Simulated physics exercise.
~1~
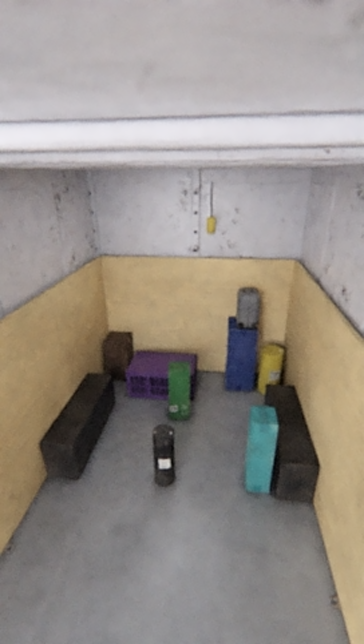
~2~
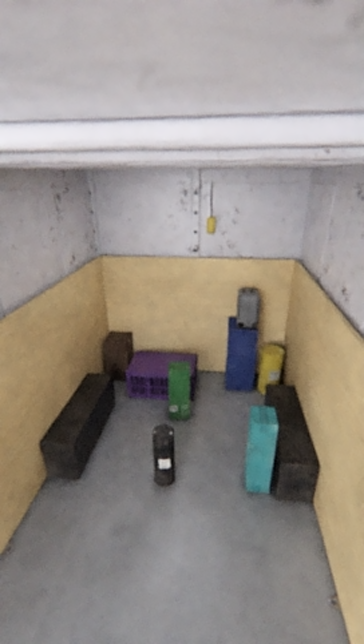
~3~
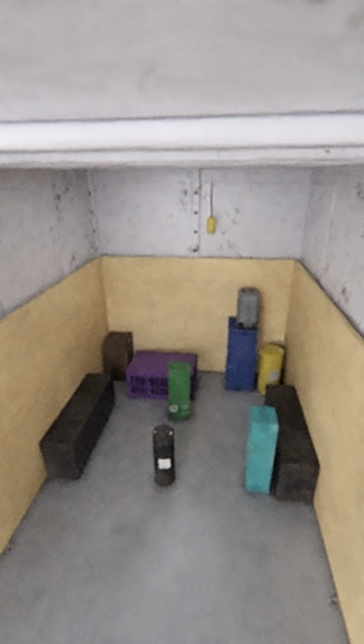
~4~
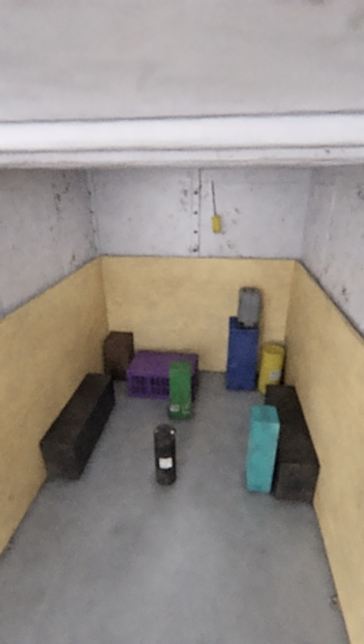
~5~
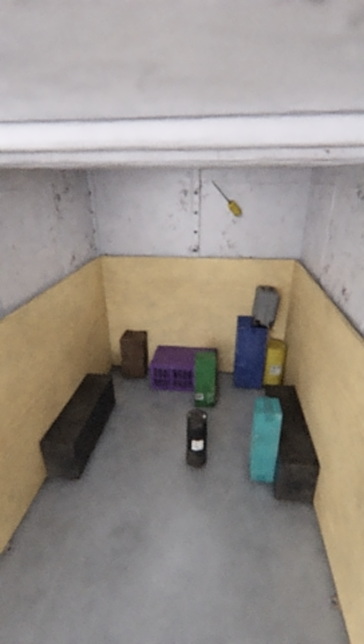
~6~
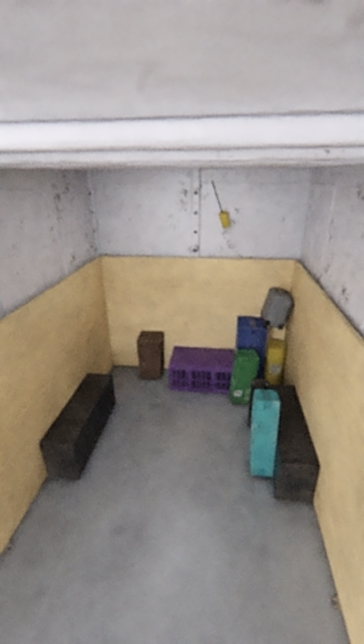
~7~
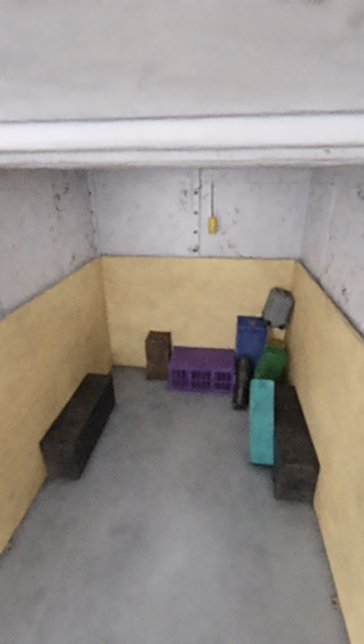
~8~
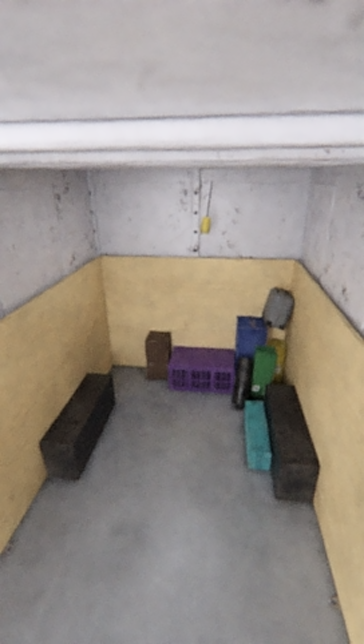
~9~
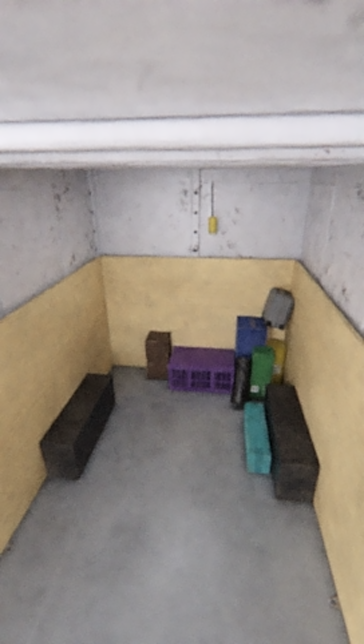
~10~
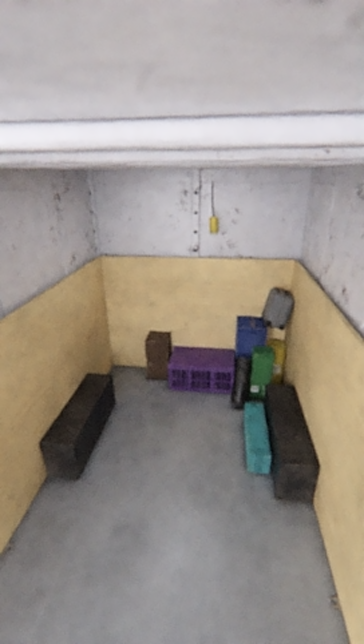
A purple chest sits against the front wall of a bare van-like cargo space, seen from behind, with tan lower walls and dark wheel boxes on both sides. Around it stand a brown box, a green box, a black canister and, to the right, a turquoise box, a yellow canister and a blue box with a grey case above. After a still start, the loose things slide right, the black canister travelling farthest, and the grey case leans against the wall. The green box tilts and rights itself, while the turquoise box topples. Everything settles crowded at the right, the black canister leaning.
